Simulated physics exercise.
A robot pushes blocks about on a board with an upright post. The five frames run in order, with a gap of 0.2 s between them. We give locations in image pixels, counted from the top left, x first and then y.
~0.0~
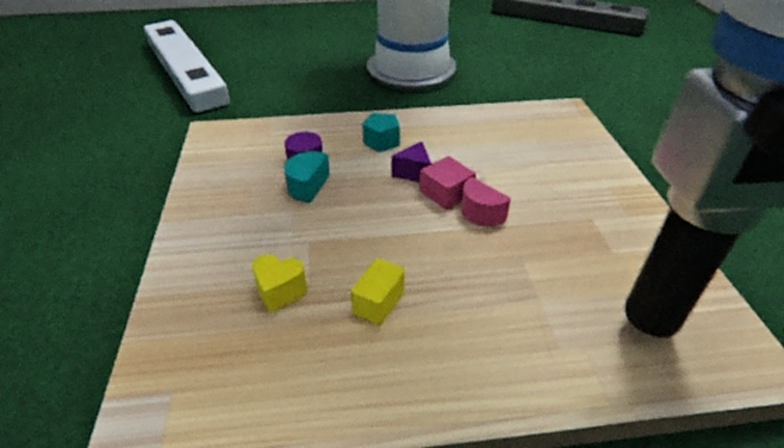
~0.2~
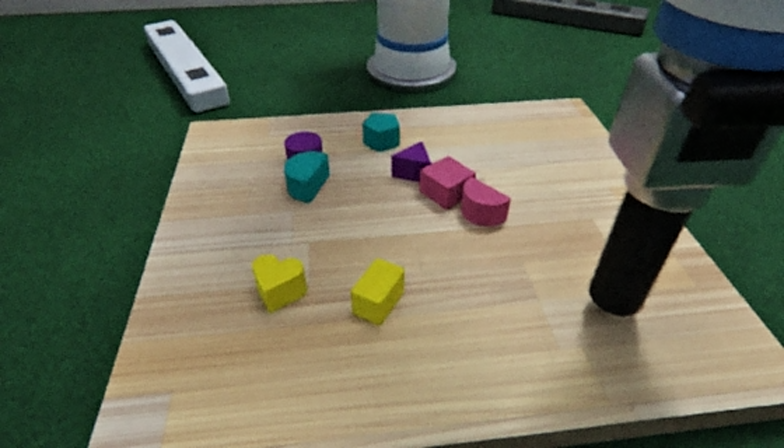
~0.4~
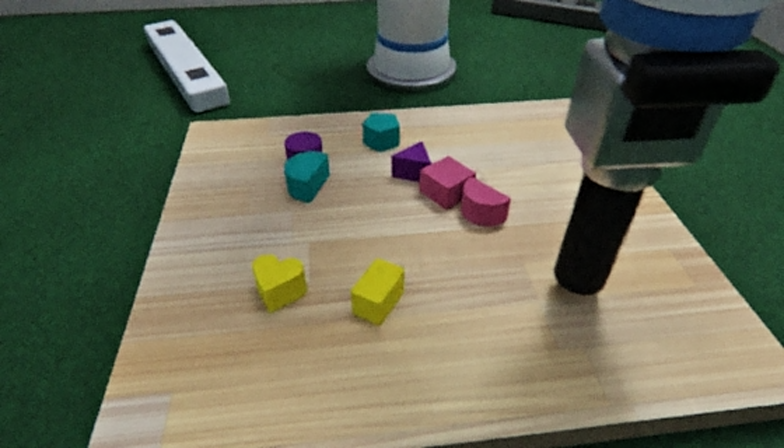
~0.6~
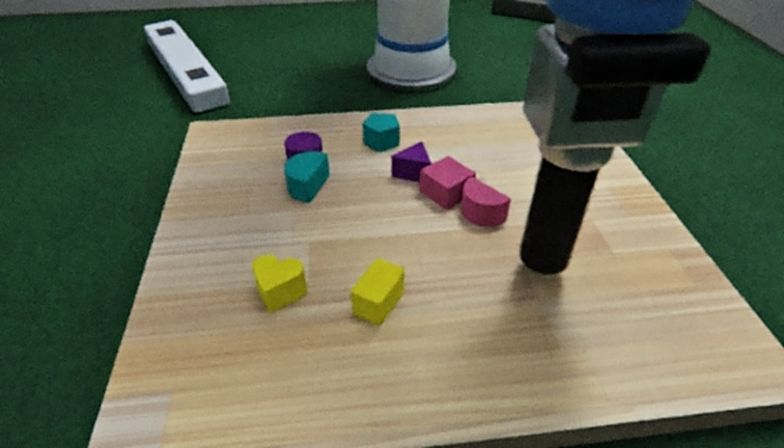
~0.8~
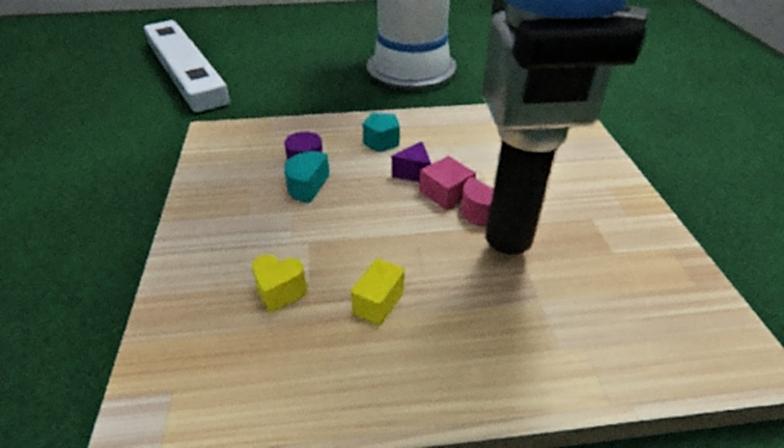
A robot arm holding a dark upright post stands over a pale wooden board on a green surface, seen from above at one edge by a still camera. Yellow heart and box-shaped blocks sit nearer, with teal, purple and pink blocks toward the far side. The post glides left and slightly away, partly covering the pink half-round block, while the blocks stay put.
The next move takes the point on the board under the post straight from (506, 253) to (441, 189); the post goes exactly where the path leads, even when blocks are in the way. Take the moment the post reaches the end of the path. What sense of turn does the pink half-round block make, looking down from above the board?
From above, it turns clockwise.
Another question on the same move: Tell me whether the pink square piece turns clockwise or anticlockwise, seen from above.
Direction: Anticlockwise.
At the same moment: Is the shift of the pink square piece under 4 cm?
No, that is not what happens.
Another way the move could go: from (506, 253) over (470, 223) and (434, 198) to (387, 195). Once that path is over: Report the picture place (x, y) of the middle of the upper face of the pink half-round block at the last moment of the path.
Somewhere near (486, 175).
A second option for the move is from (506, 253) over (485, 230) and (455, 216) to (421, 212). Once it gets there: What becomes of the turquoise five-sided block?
Here the turquoise five-sided block stays on its spot.
The first path, step by step. One third of the way, post at (484, 215); purple three-sided block at (412, 151); pink square piece at (444, 166), turned 30° anticlockwise; pink half-round block at (480, 181), turned 15° clockwise.
Two thirds of the way, post at (462, 194); purple three-sided block at (408, 150), turned 25° clockwise; pink square piece at (438, 160), turned 35° anticlockwise; pink half-round block at (483, 168), turned 25° clockwise.
At the end, post at (442, 175); purple three-sided block at (394, 143), turned 10° clockwise; pink square piece at (425, 145), turned 50° anticlockwise; pink half-round block at (483, 166), turned 30° clockwise.
